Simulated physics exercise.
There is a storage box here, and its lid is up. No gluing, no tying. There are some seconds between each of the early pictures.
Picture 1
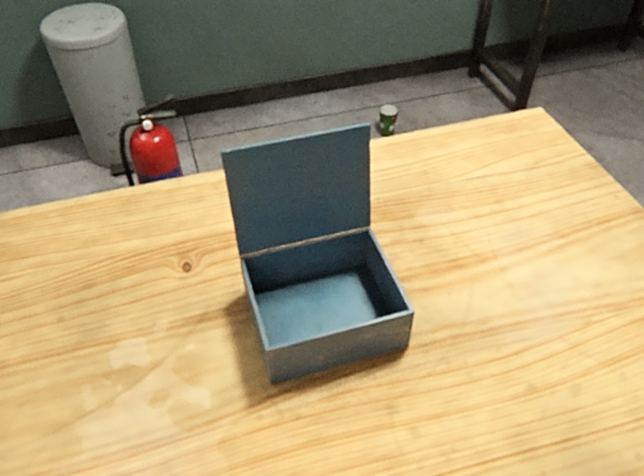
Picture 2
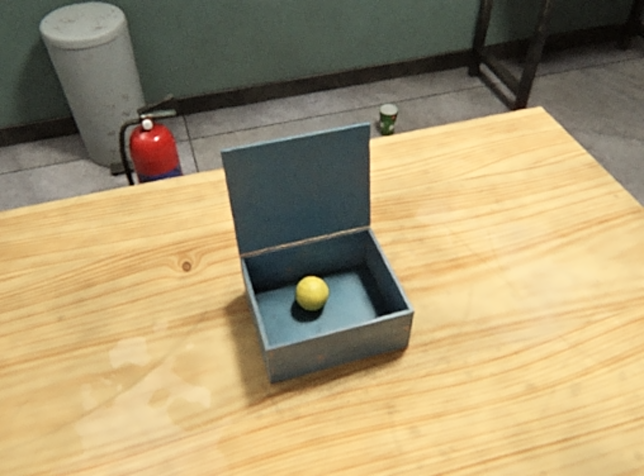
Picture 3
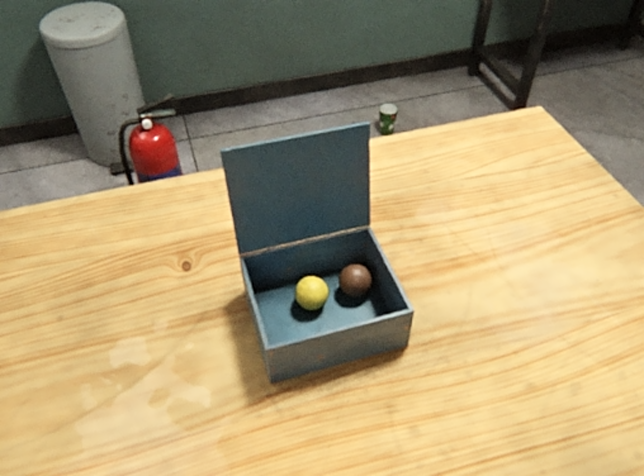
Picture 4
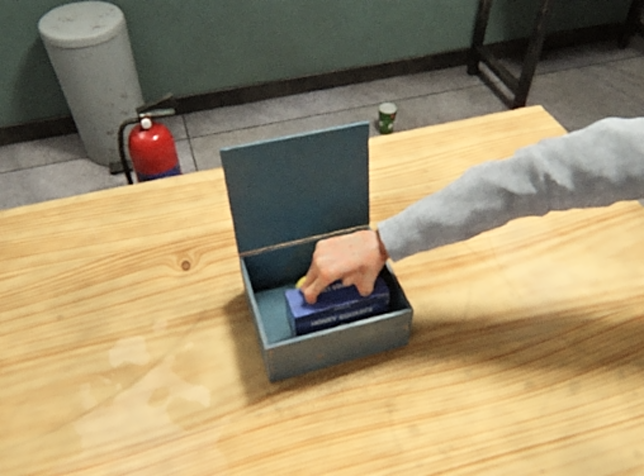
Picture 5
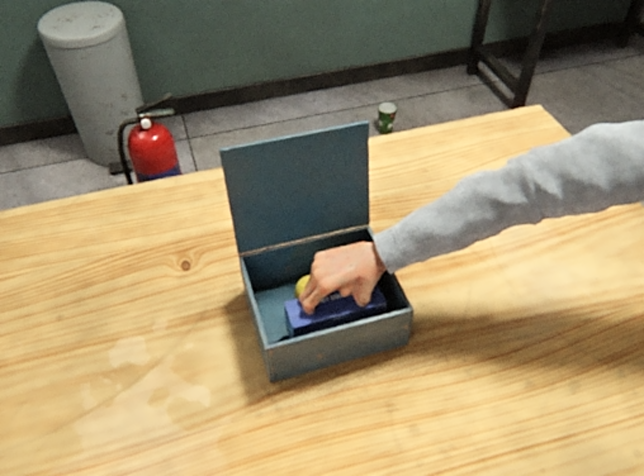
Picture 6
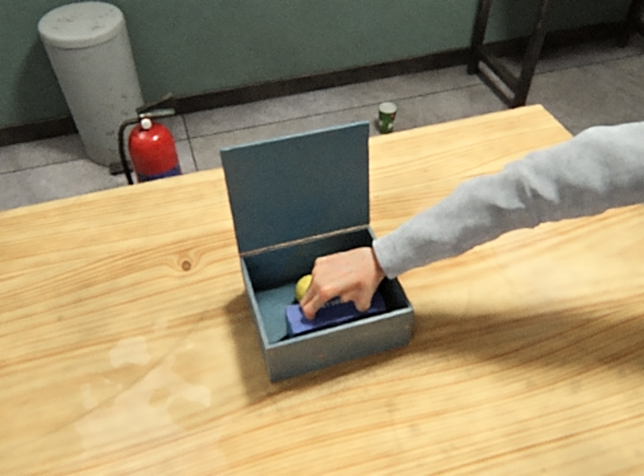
A hand in a grey sleeve reaches in from the right over an open blue box on a pale wooden table, seen from above by a still camera in a room with a red extinguisher and a grey bin behind. The box first sits empty, then holds a yellow ball-like object, then a brown one to its right. The hand lowers a blue carton into the front of the box.
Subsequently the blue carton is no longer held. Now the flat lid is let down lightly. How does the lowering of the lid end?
The lid comes to rest closed on the rim.
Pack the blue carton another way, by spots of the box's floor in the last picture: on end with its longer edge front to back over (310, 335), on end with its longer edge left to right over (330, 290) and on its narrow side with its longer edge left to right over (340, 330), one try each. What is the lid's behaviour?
Trial 1: Lid propped open. Trial 2: Lid fully lowered. Trial 3: Lid fully lowered.
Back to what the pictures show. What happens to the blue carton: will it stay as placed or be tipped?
Simply put, the blue carton remains unturned.
Then, 1.50 s past the last view, lid 66° above the rim.
Then, 1.80 s past the last view, lid 33° above the rim.
Finally, lid shut; all 3 still in place. Final places as the last picture's camera would see them, blue carton near (335, 321).
